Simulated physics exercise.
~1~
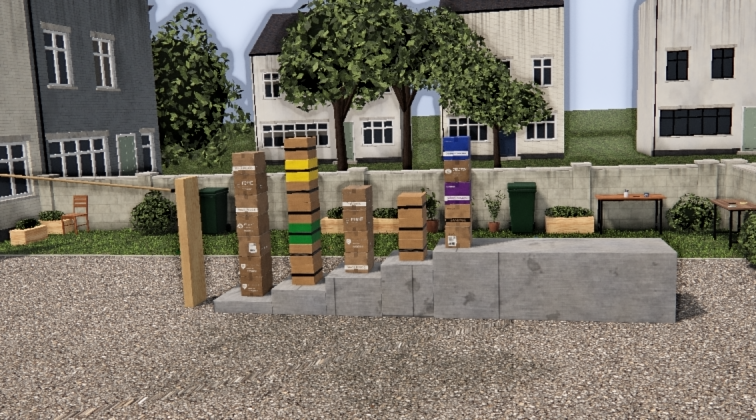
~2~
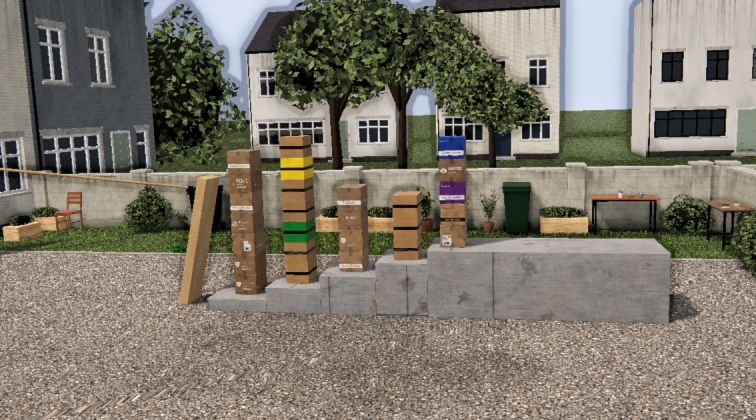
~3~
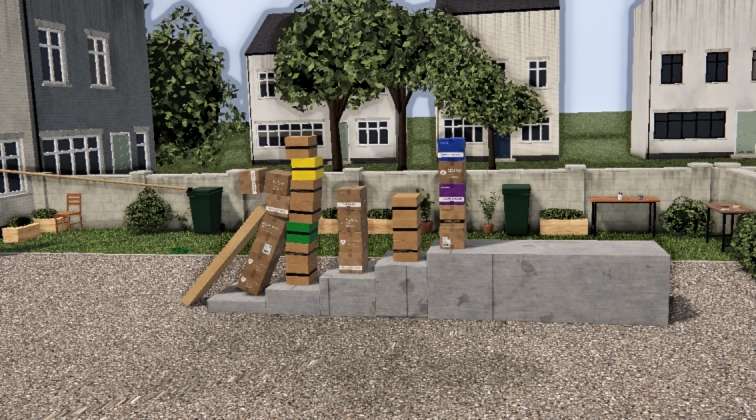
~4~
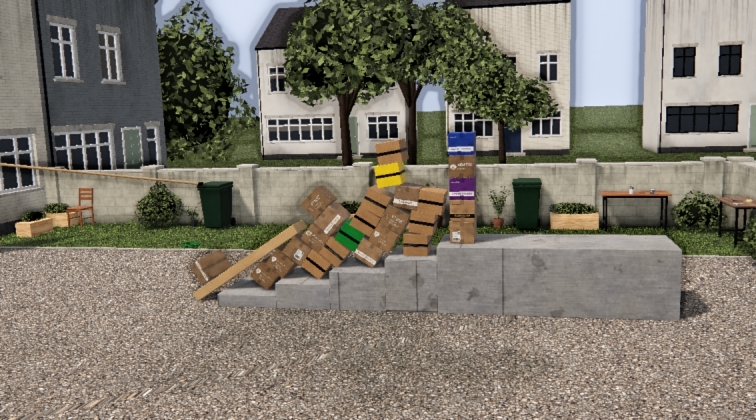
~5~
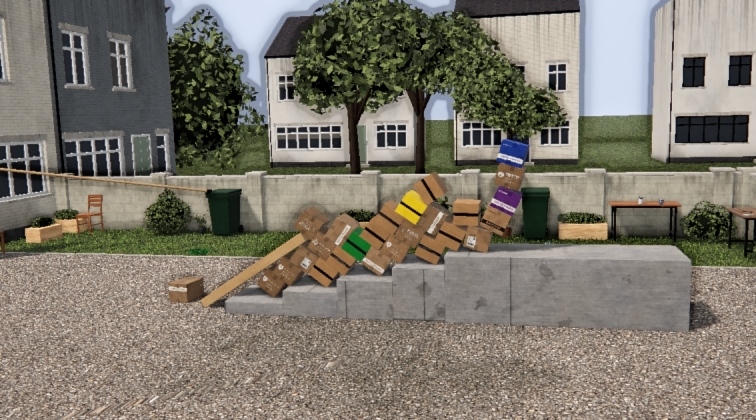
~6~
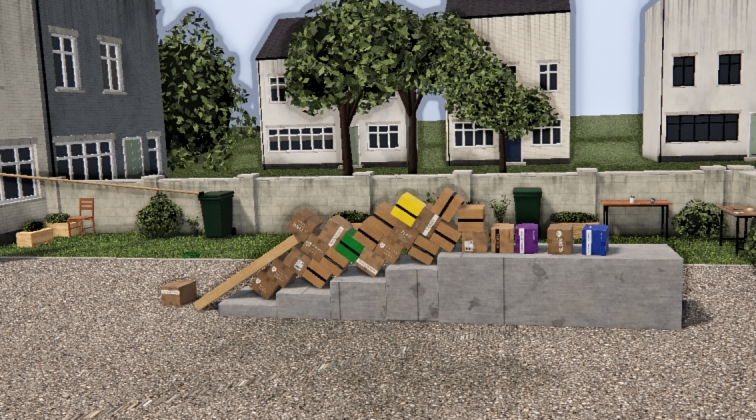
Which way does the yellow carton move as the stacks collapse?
The yellow carton moves to the right as its stack tips over.
